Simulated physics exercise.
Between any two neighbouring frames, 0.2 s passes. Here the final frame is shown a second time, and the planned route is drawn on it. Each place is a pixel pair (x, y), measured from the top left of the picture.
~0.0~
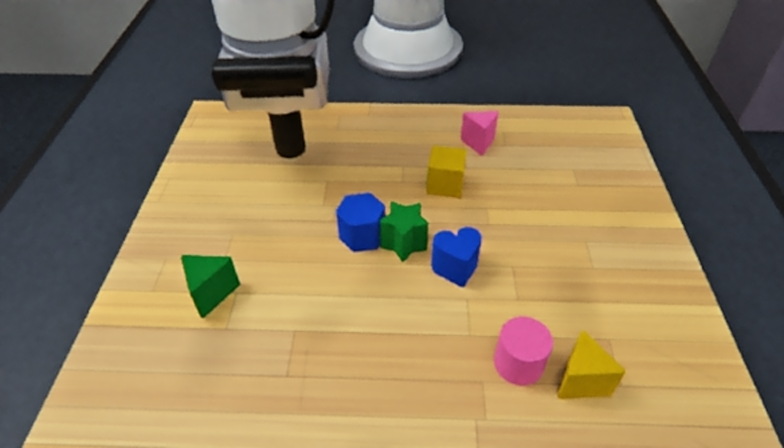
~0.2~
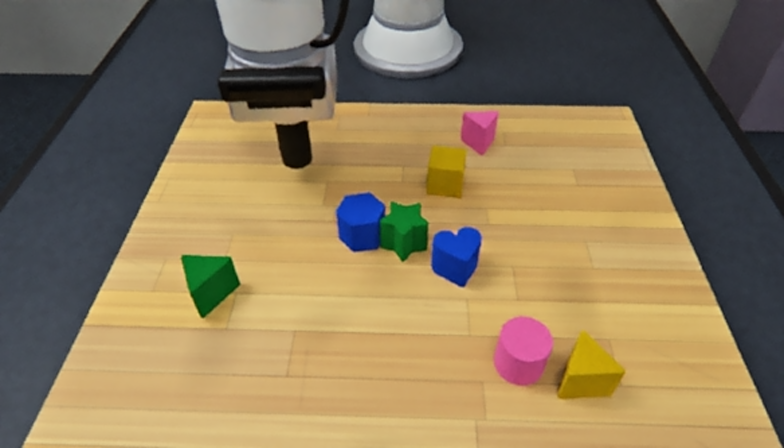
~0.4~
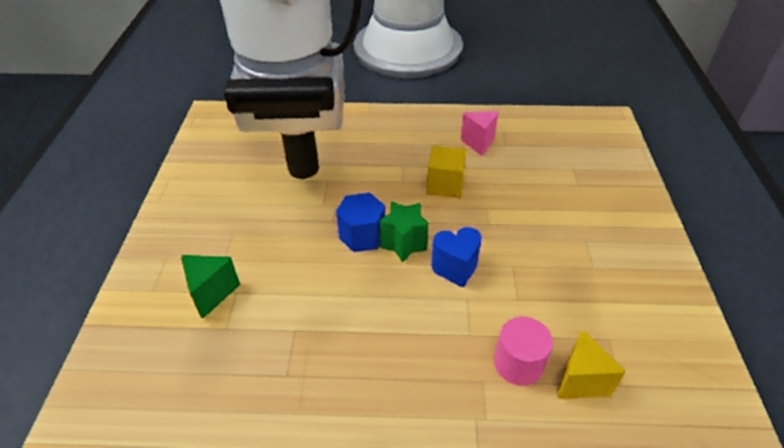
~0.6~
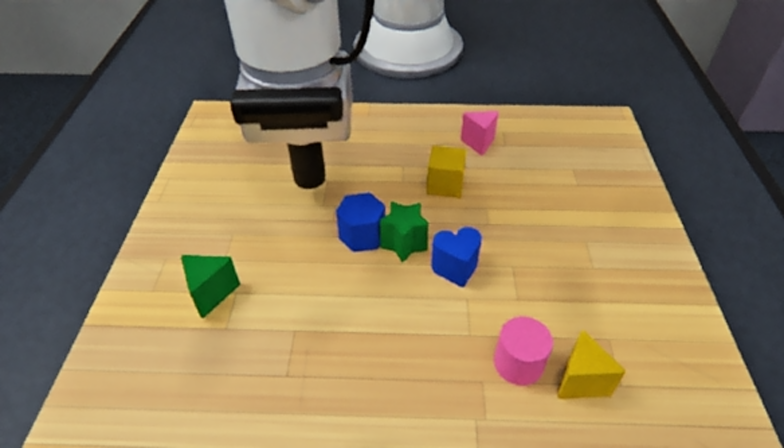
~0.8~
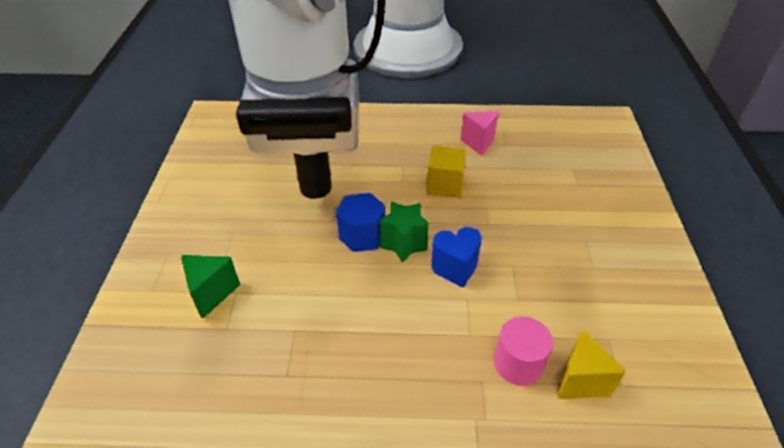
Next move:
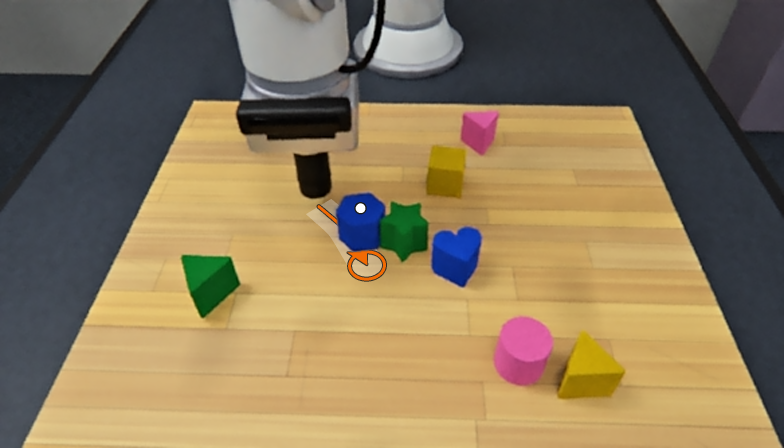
The robot arm's black post moves slightly toward the blue hexagon while the blocks stay still.
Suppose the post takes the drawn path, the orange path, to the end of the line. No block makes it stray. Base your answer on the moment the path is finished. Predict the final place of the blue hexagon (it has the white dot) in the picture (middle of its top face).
Roughly at (408, 248).
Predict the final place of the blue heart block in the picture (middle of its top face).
So, by the moment the path ends, you'll find the top centre of the blue heart block at (491, 246).
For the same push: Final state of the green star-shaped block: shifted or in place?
The block moves away from its spot.
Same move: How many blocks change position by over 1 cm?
I predict three or more.
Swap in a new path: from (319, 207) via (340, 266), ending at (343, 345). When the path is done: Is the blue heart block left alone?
Short answer: Yes.
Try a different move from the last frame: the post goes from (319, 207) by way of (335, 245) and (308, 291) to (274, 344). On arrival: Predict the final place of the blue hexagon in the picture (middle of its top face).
It ends at (371, 221).
The drawn path runs from (319, 207) by way of (346, 232) to (367, 265); the dot is on the blue hexagon.
On the path given first. Halfway along, post at (345, 215); blue hexagon at (376, 221); green star-shaped block at (418, 221), turned 20° anticlockwise.
At the end, post at (366, 248); blue hexagon at (408, 248), turned 25° anticlockwise; green star-shaped block at (444, 231), turned 50° anticlockwise; blue heart block at (491, 246).
